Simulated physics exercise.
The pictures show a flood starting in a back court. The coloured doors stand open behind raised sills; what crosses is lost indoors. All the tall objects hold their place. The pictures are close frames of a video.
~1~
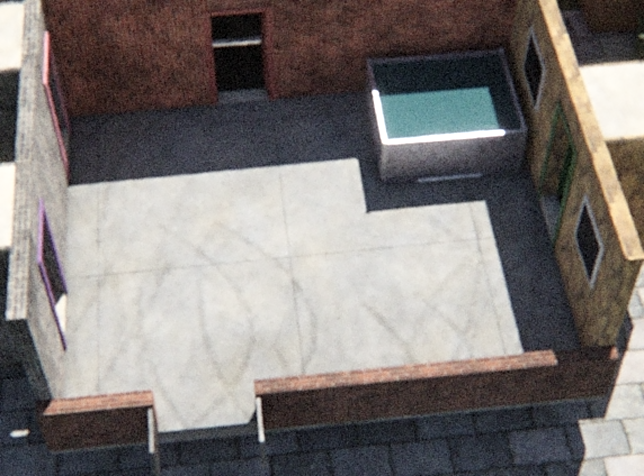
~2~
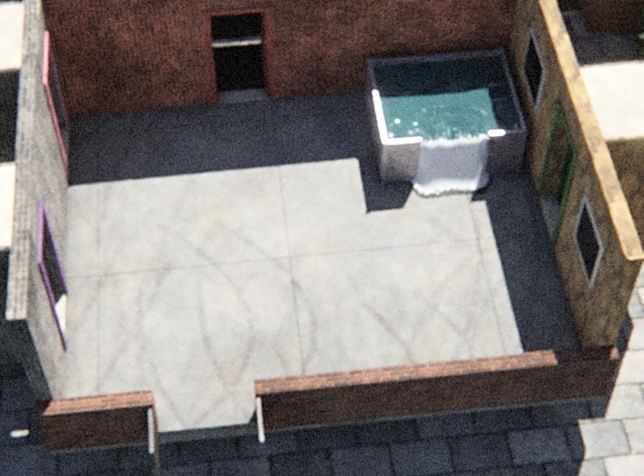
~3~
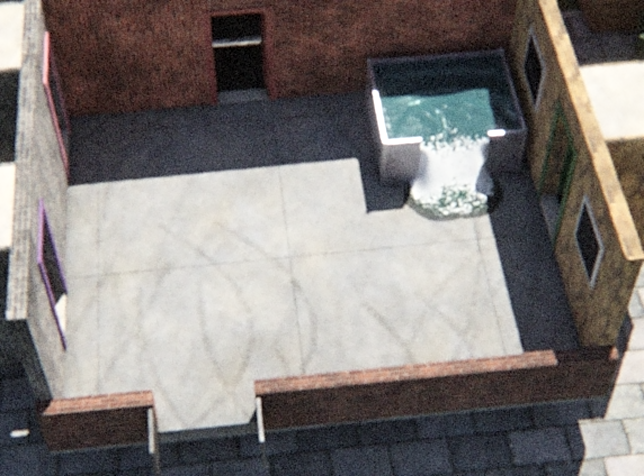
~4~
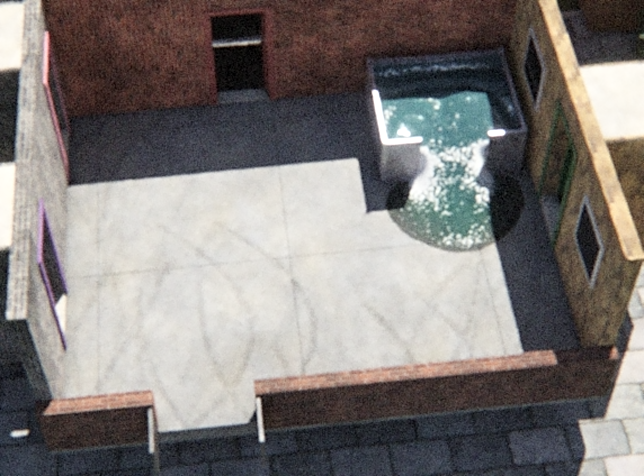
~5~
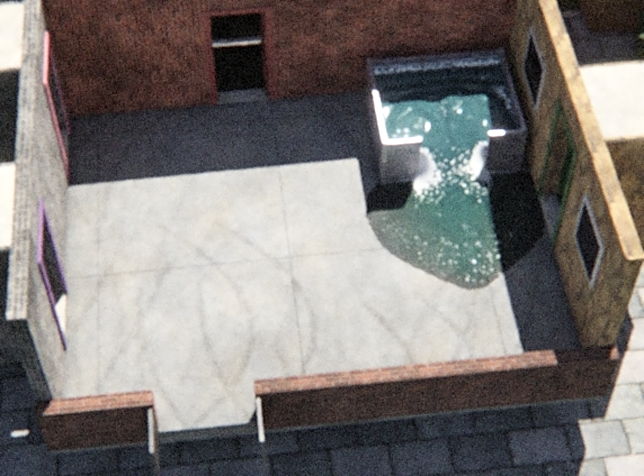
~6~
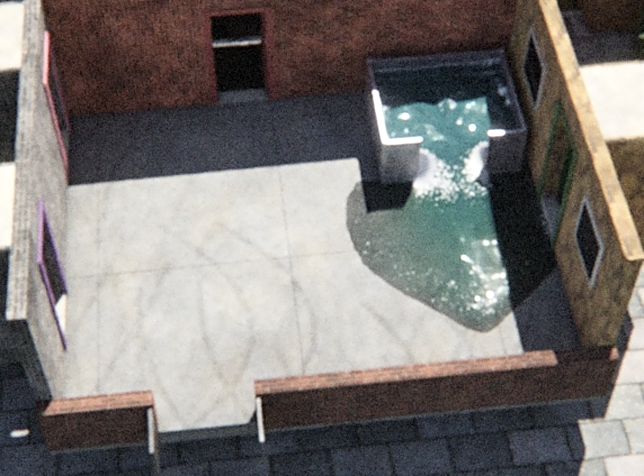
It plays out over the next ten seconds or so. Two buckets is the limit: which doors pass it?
The pink door holds within the limit; the purple door floods; the green door holds within the limit; the red door holds within the limit.
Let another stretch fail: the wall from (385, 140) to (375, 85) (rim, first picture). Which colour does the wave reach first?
That is the one in red.
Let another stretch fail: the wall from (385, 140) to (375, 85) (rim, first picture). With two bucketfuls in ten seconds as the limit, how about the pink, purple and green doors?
The pink one lets more in, the purple one passes that mark, the green one stays under.
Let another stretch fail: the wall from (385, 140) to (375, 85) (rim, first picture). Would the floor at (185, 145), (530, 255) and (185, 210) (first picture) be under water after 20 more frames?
In turn: Wet, free of water, wet.
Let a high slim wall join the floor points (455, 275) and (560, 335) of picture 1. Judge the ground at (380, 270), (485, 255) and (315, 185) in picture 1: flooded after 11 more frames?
As listed: Wet, flooded, dry.
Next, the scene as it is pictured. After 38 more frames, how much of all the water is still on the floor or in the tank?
About 94 per cent.
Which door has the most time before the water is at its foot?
That is the red one.
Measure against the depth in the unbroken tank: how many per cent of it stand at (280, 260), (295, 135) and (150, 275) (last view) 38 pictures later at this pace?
About 2, 0 and 4 per cent.
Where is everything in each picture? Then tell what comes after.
In the first picture, still water in the water tank at (445, 98).
In the second picture, the front is at (412, 183), out from the gap at (452, 163).
In the third picture, water pours out at (451, 164) and has run to (438, 218).
In the fourth picture, water pours out at (451, 164) and has run to (457, 249).
In the fifth picture, the front is at (469, 285), out from the gap at (451, 164).
In the sixth picture, water pours out at (451, 163) and has run to (479, 327).
A moment on, water covers 35 % of the floor; the pink door not reached, the purple door not reached, the green door wet at the sill, nothing in, the red door not reached.
Next, water covers 40 % of the floor; the pink door not reached, the purple door not reached, the green door under two buckets in, the red door not reached.
Then, water covers 45 % of the floor; the pink door not reached, the purple door not reached, the green door under two buckets in, the red door not reached.
Later, water covers 70 % of the floor; the pink door wet at the sill, nothing in, the purple door over two buckets in, the green door under two buckets in, the red door not reached.
In the end, water covers 90 % of the floor; the pink door wet at the sill, nothing in, the purple door far over two buckets in, the green door under two buckets in, the red door wet at the sill, nothing in.
